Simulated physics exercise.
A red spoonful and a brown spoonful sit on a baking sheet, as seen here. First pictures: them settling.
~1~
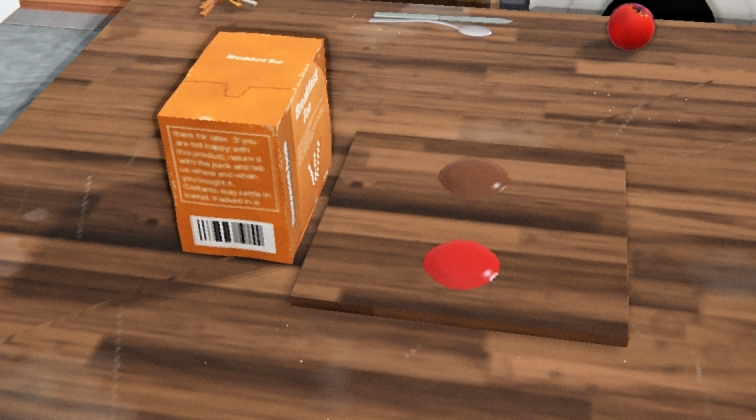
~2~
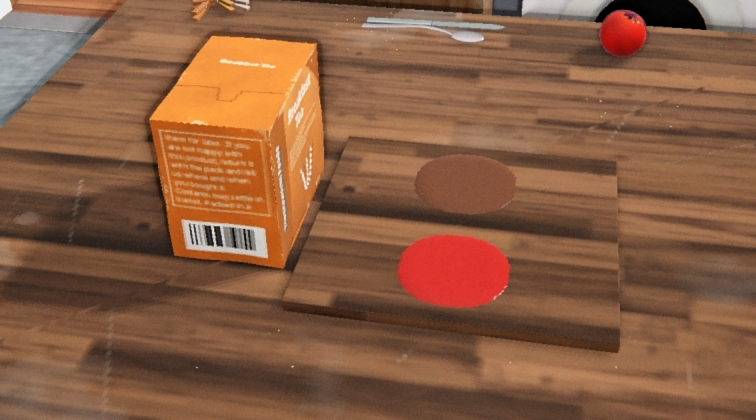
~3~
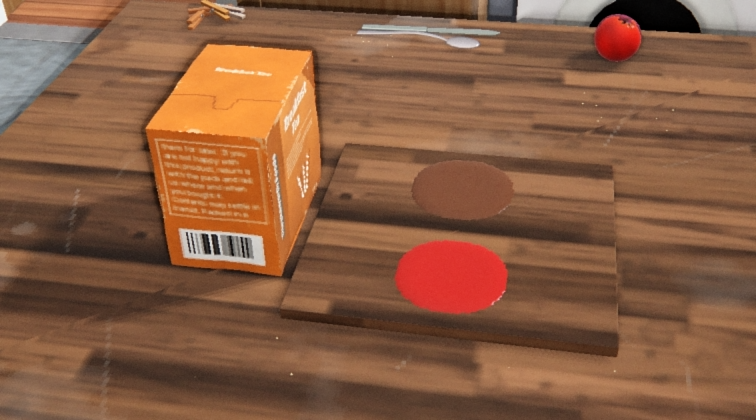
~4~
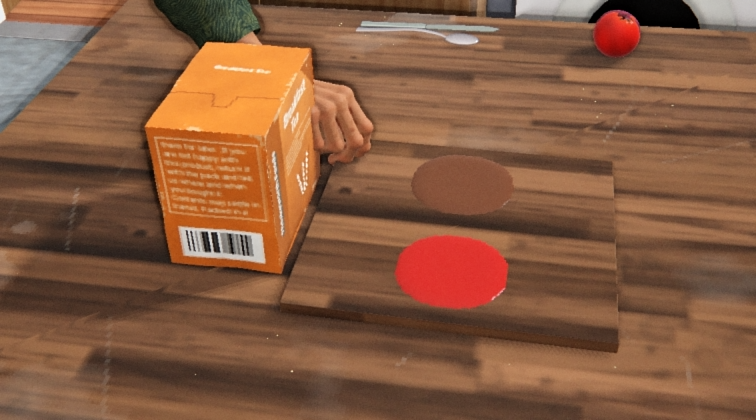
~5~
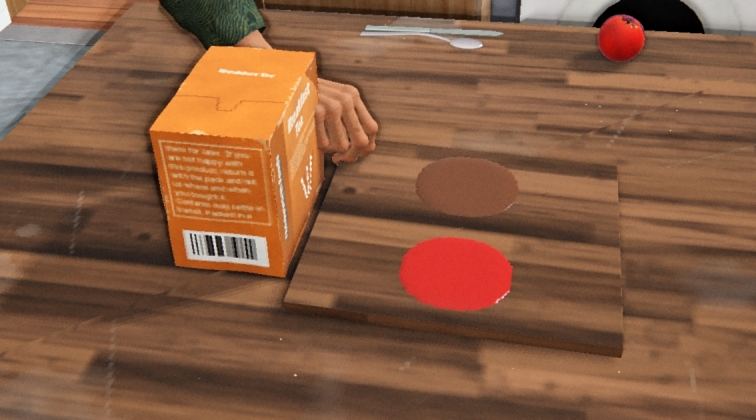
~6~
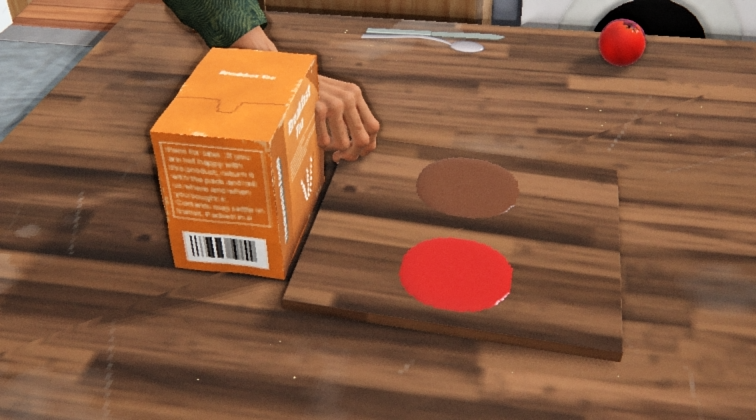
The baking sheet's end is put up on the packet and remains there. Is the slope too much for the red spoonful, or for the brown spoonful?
In the end the red spoonful makes it off; meanwhile the brown spoonful makes it off.
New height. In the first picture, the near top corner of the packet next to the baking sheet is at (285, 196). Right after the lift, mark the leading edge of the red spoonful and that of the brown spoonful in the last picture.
The first one stops at (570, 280), and after it the second at (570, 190).
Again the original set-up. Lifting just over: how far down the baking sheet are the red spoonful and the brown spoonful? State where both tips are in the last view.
About (625, 295) and (619, 203).
Shortly, slope about 35°; the red spoonful has crept down a long way; the brown spoonful has crept down a long way.
Then, the red spoonful is dripping off the low end; the brown spoonful is dripping off the low end.
At the finish, slope about 35°; the red spoonful is dripping off the low end; the brown spoonful is dripping off the low end.
